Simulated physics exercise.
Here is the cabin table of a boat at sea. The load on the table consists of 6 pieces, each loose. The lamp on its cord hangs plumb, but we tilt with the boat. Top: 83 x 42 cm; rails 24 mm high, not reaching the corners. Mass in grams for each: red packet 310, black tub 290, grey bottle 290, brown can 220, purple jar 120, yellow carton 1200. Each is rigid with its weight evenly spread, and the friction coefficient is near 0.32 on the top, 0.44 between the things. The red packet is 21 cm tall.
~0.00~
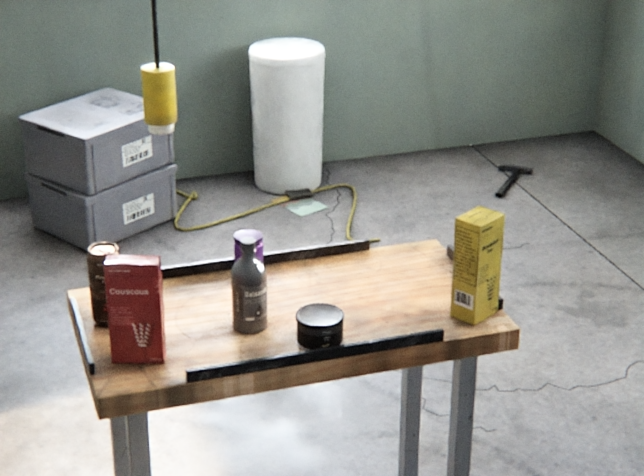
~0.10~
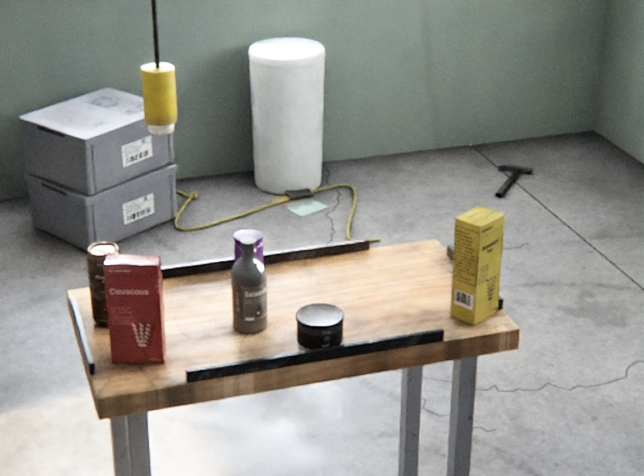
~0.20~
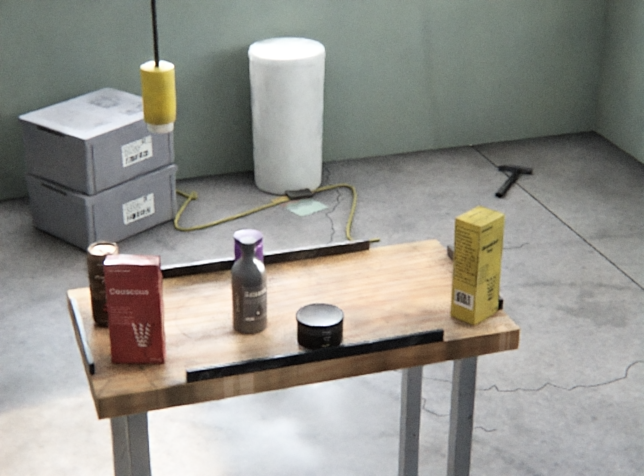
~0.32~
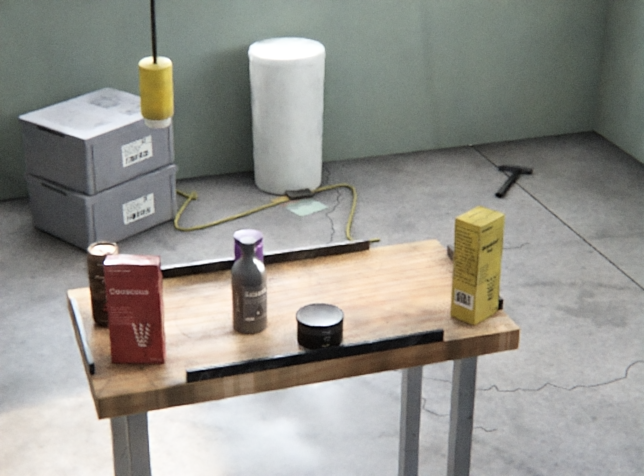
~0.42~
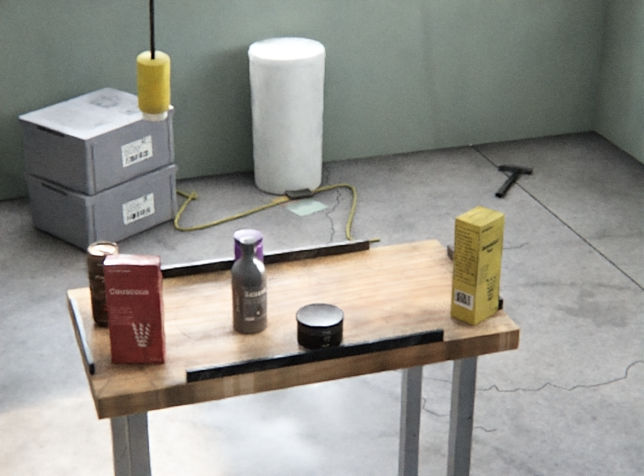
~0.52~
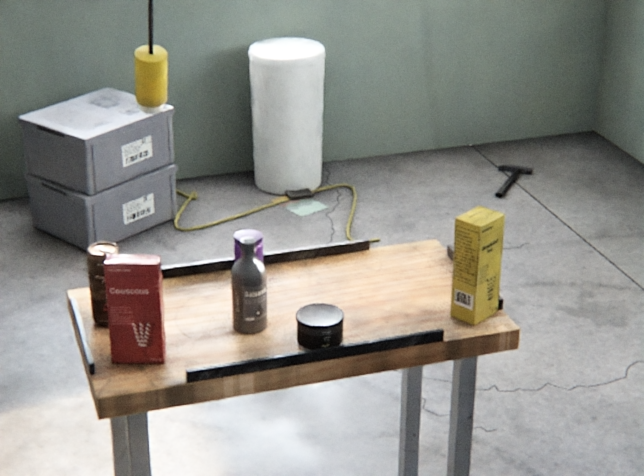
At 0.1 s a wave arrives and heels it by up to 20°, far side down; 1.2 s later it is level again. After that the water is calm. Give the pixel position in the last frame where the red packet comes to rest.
Near (152, 297).
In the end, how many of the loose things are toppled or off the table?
Total count: 1.
By 0.82 s, floor tilted 18°, far side down; red packet rocked 44° off its seat near (142, 297).
By 0.92 s, floor tilted 14°, far side down; red packet on its side near (150, 312); brown can 2 cm from its spot; yellow carton 2 cm from its spot.
When it is over (1.8 s), lying over on the table, red packet; the other 5 within 5 cm of the start. In the last view, red packet near (152, 297).
